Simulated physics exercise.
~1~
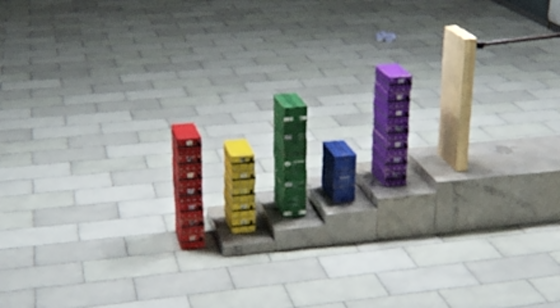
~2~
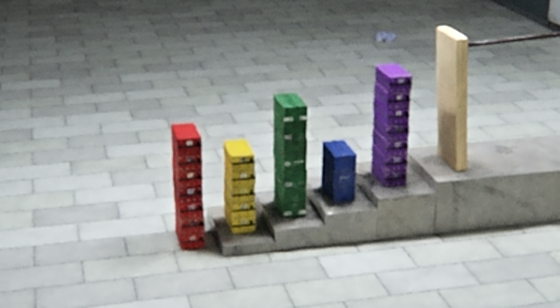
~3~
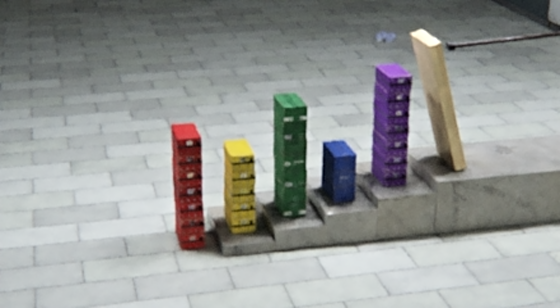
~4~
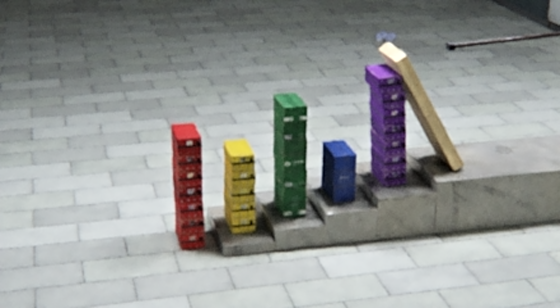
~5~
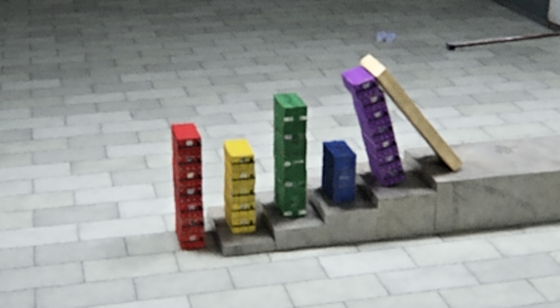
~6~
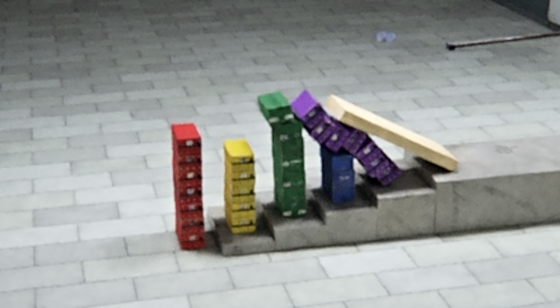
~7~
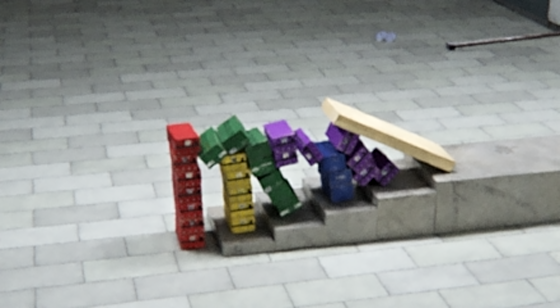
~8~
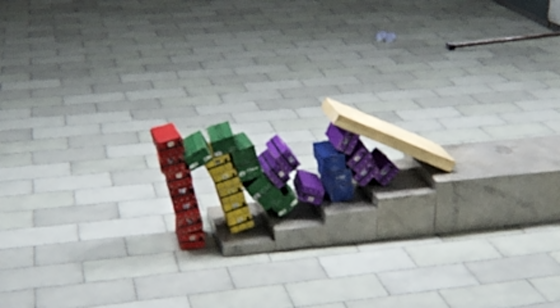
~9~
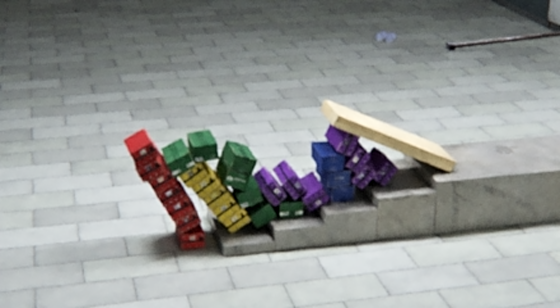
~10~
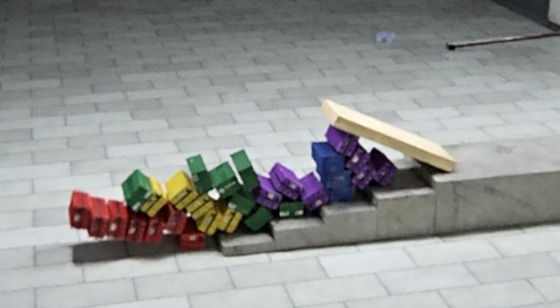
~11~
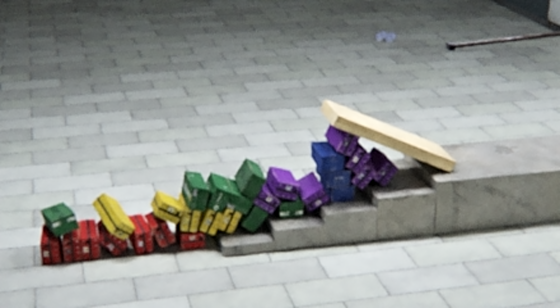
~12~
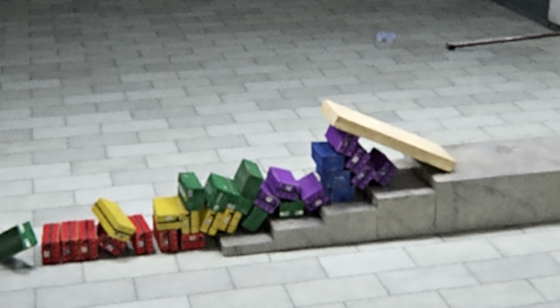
On a grey paved floor, seen from slightly above by a still camera, low stone steps descend to the left from a ledge. Stacks of boxes in red, yellow, green, blue and purple stand in a row from left to right, with a pale board upright on the ledge. A dark rod at upper right pushes the board, which tips left into the purple stack. The purple boxes topple over the short blue stack into the green one, which collapses onto the yellow, and finally the red falls. Boxes lie strewn down the steps, while the blue ones stay leaning near the slanted board.
